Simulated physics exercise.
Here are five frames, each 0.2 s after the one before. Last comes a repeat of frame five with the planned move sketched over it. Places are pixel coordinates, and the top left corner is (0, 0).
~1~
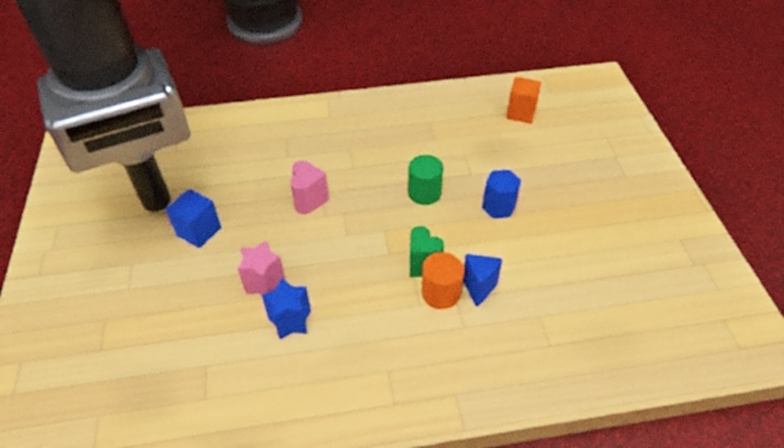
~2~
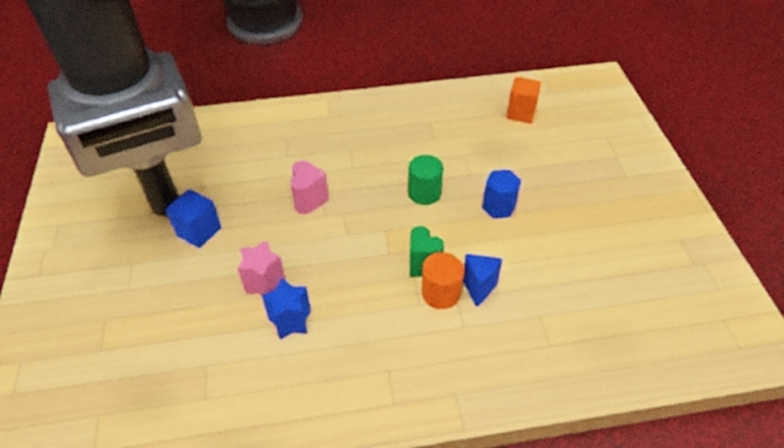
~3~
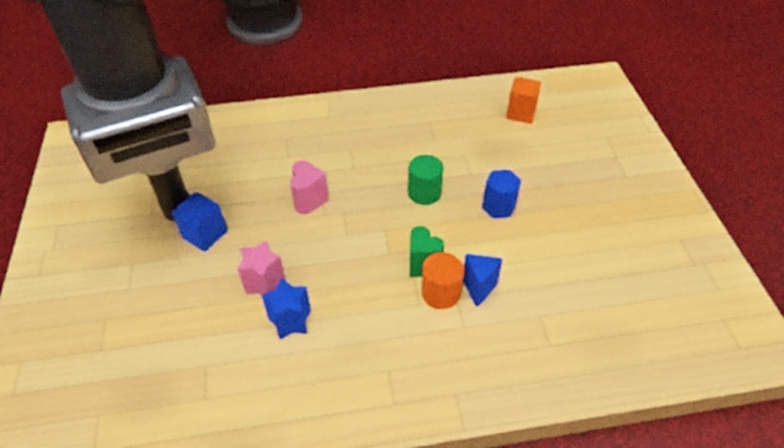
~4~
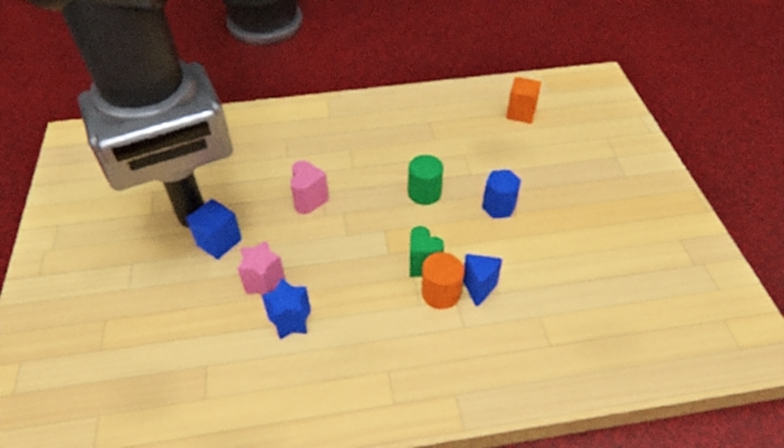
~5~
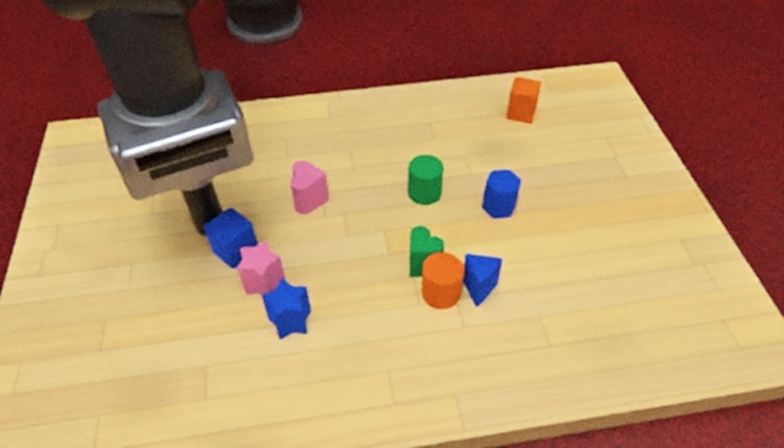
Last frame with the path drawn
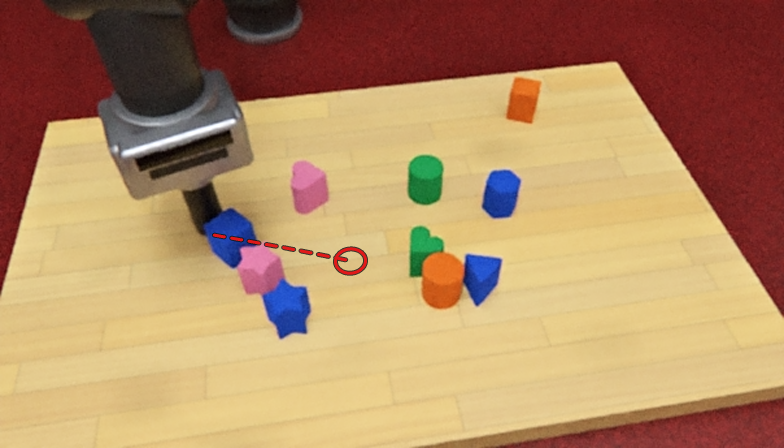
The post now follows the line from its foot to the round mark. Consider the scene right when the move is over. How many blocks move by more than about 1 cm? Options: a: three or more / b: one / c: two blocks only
Option a.
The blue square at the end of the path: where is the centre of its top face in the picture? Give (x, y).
I'd guess (278, 250).
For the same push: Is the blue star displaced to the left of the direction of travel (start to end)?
No, that is not what happens.
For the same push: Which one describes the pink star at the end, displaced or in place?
Its place changes.
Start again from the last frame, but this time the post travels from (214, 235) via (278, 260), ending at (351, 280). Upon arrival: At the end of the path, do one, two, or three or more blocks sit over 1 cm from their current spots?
Three or more will move.
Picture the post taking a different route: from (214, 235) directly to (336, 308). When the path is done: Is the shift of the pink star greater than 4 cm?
Final answer: Yes.
The drawn path runs from (214, 235) to (351, 261).
What follows on the original path. One third of the way, post at (257, 234); blue square at (261, 242), turned 35° clockwise; pink star at (266, 271).
Two thirds of the way, post at (303, 242); blue square at (278, 251), turned 60° clockwise; pink star at (269, 281), turned 30° clockwise; blue star at (286, 311).
At the end, post at (350, 252); blue square at (278, 250), turned 60° clockwise; pink star at (269, 282), turned 30° clockwise; blue star at (286, 312); pink heart-shaped block not moved.
